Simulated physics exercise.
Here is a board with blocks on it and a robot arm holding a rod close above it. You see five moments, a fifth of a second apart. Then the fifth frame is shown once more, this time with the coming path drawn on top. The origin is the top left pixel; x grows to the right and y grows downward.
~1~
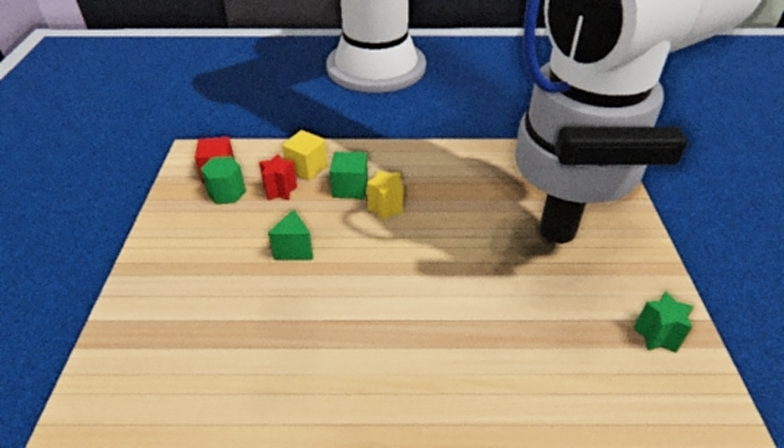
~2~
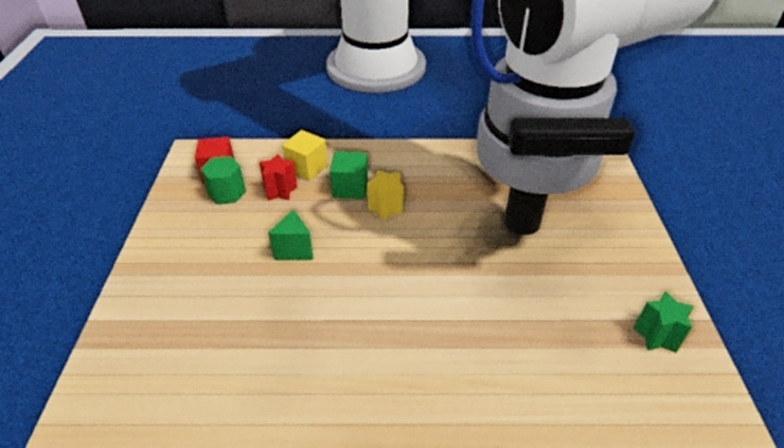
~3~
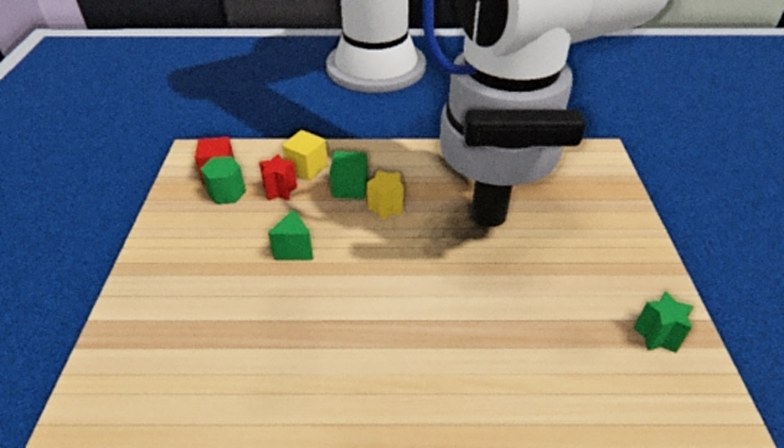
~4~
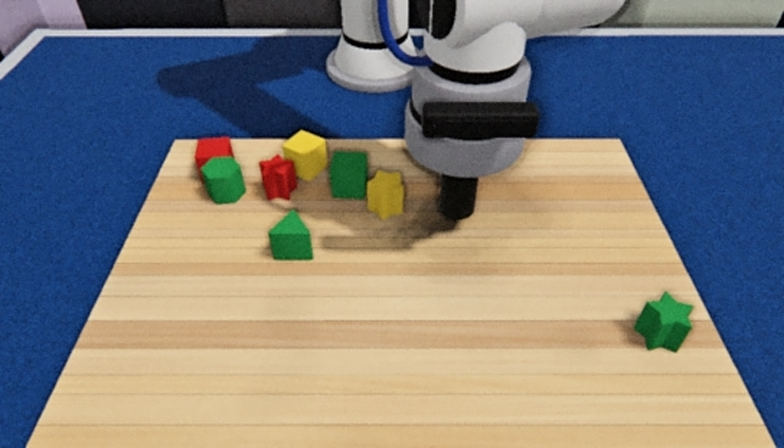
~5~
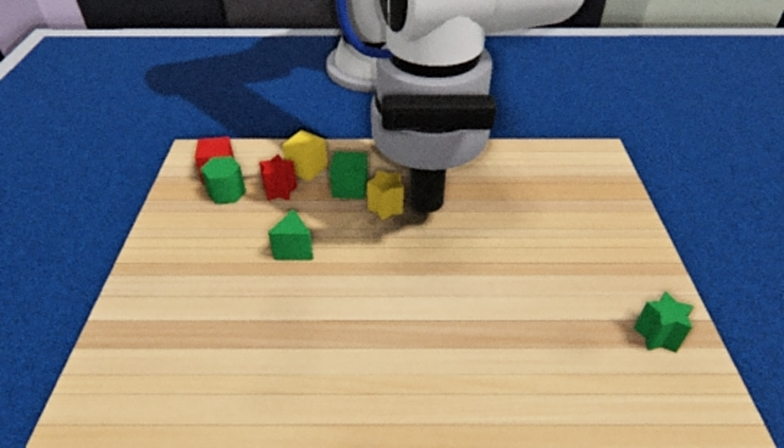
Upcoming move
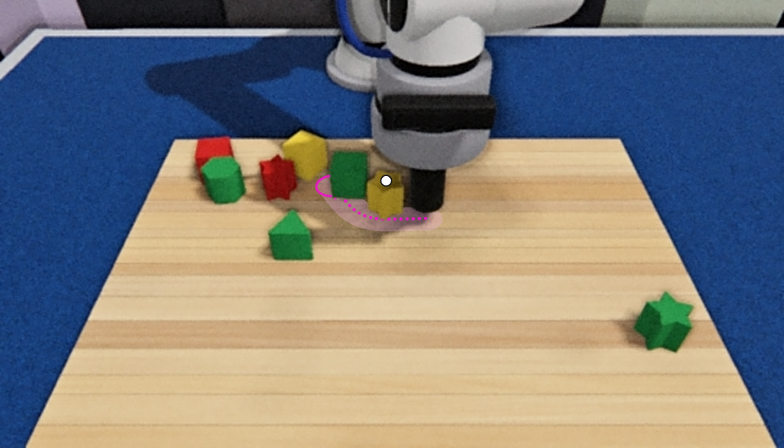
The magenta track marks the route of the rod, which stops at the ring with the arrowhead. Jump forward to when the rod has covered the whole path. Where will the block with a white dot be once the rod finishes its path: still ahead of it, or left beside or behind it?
It is driven along in front.
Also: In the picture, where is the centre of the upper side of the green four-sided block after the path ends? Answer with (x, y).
The spot you're after is about (341, 128) in the image.
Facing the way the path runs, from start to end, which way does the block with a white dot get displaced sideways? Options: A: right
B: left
Option A.
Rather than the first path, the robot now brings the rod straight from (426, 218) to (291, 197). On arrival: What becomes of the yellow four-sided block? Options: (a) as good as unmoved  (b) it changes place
Choice b: It changes place.
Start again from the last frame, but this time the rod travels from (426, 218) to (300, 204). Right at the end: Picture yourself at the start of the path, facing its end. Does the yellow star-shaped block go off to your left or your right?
It goes right.
The drawn path runs from (426, 218) via (385, 219) and (351, 207), ending at (332, 186); the dot is on the yellow star-shaped block.
What follows on the original path. One third of the way, rod (384, 203); green four-sided block (345, 157); yellow star-shaped block (363, 175), turned 45° clockwise.
Two thirds of the way, rod (350, 190); green four-sided block (339, 143); yellow star-shaped block (338, 163), turned 75° clockwise.
At the end, rod (331, 169); red star-shaped block not moved; yellow four-sided block (294, 135); green four-sided block (341, 128), turned 30° clockwise; yellow star-shaped block (320, 143), turned 75° clockwise.
